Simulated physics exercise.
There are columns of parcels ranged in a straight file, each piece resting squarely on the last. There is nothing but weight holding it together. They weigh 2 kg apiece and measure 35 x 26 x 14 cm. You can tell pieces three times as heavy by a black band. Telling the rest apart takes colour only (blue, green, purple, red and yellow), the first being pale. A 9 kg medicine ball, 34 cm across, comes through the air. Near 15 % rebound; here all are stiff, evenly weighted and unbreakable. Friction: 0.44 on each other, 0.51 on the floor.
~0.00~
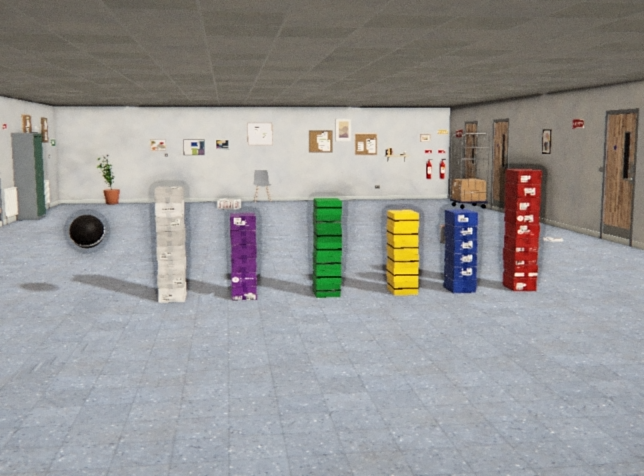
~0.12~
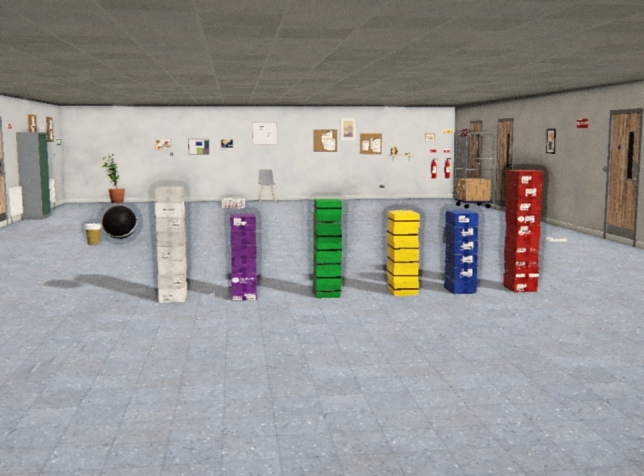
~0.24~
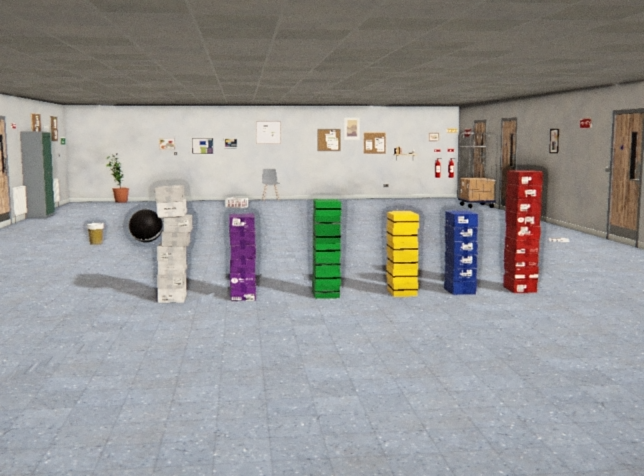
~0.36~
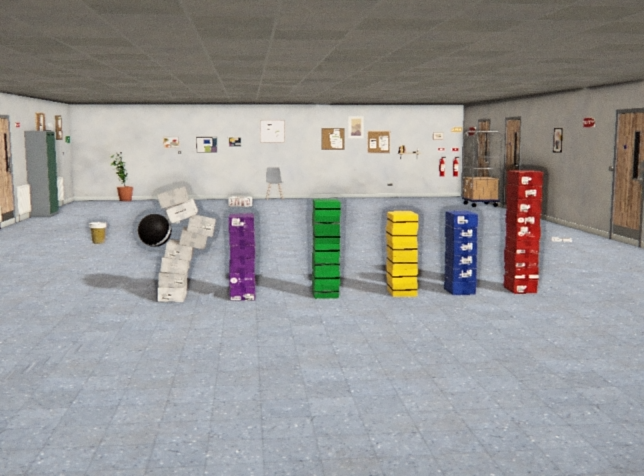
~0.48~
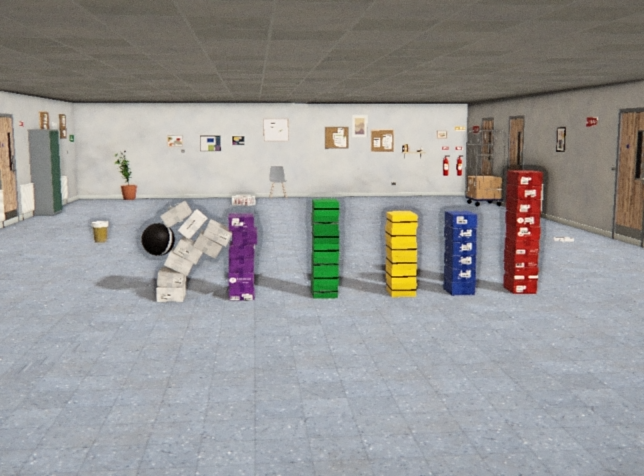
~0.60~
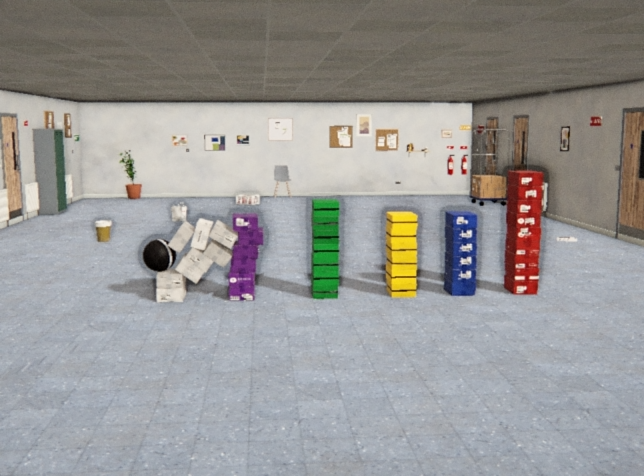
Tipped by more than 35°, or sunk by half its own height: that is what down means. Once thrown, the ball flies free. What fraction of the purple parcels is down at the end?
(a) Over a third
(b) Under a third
The answer is a.
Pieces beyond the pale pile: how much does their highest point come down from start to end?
About 0 cm lower.
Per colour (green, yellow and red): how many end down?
Tally: Green = 0, yellow = 0, red = 0.
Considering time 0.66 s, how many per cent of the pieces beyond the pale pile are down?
By then, 0 per cent.
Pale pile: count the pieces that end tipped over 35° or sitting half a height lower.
6 pieces.
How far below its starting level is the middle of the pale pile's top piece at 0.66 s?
Roughly 45 cm.
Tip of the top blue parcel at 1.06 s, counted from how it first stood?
It sits at about 0 degrees.
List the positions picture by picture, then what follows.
In the first picture (we follow the side turned to the camera; the camera moves round a little), ball (87, 232) 56 cm from contact, 3.0 m/s; top purple parcel (243, 223); top blue parcel (466, 219); no other piece has moved.
The second picture shows ball (120, 222) 24 cm from contact, 2.7 m/s; top purple parcel (243, 224).
The third picture shows ball (146, 226) after contact, 1.4 m/s; top purple parcel (242, 224).
The fourth picture shows ball (155, 230) after contact, 0.4 m/s; top purple parcel (241, 224); no other piece has moved.
The fifth picture shows ball (158, 240) after contact, 1.2 m/s; top purple parcel (241, 224); one has shifted.
The sixth picture shows ball (160, 255) after contact, 0.4 m/s; top purple parcel (246, 224) displaced 48 mm; top red parcel (531, 180); 4 stirred so far.
Around 0.66 s, 6 of the pale pile down; none of the 6 purple parcels down (0 of 34 in all colours); top purple parcel displaced 9 cm.
Around 0.78 s, 6 of the pale pile down; none of the 6 purple parcels down (0 of 34 in all colours); top purple parcel tipped 8°.
Around 1.06 s, 6 of the pale pile down; none of the 6 purple parcels down (0 of 34 in all colours); top purple parcel tipped 34°, 51 mm lower.
Around 1.38 s, 6 of the pale pile down; 4 of the 6 purple parcels down (4 of 34 in all colours); top purple parcel tipped 57°, 29 cm lower.
Finally (1.9 s), 6 of the pale pile down; 4 of the 6 purple parcels down (4 of 34 in all colours); top purple parcel 47 cm lower; top green parcel unmoved. That is 67 per cent. Seen by the last camera, middles, top purple parcel near (294, 265), top green parcel near (326, 208).
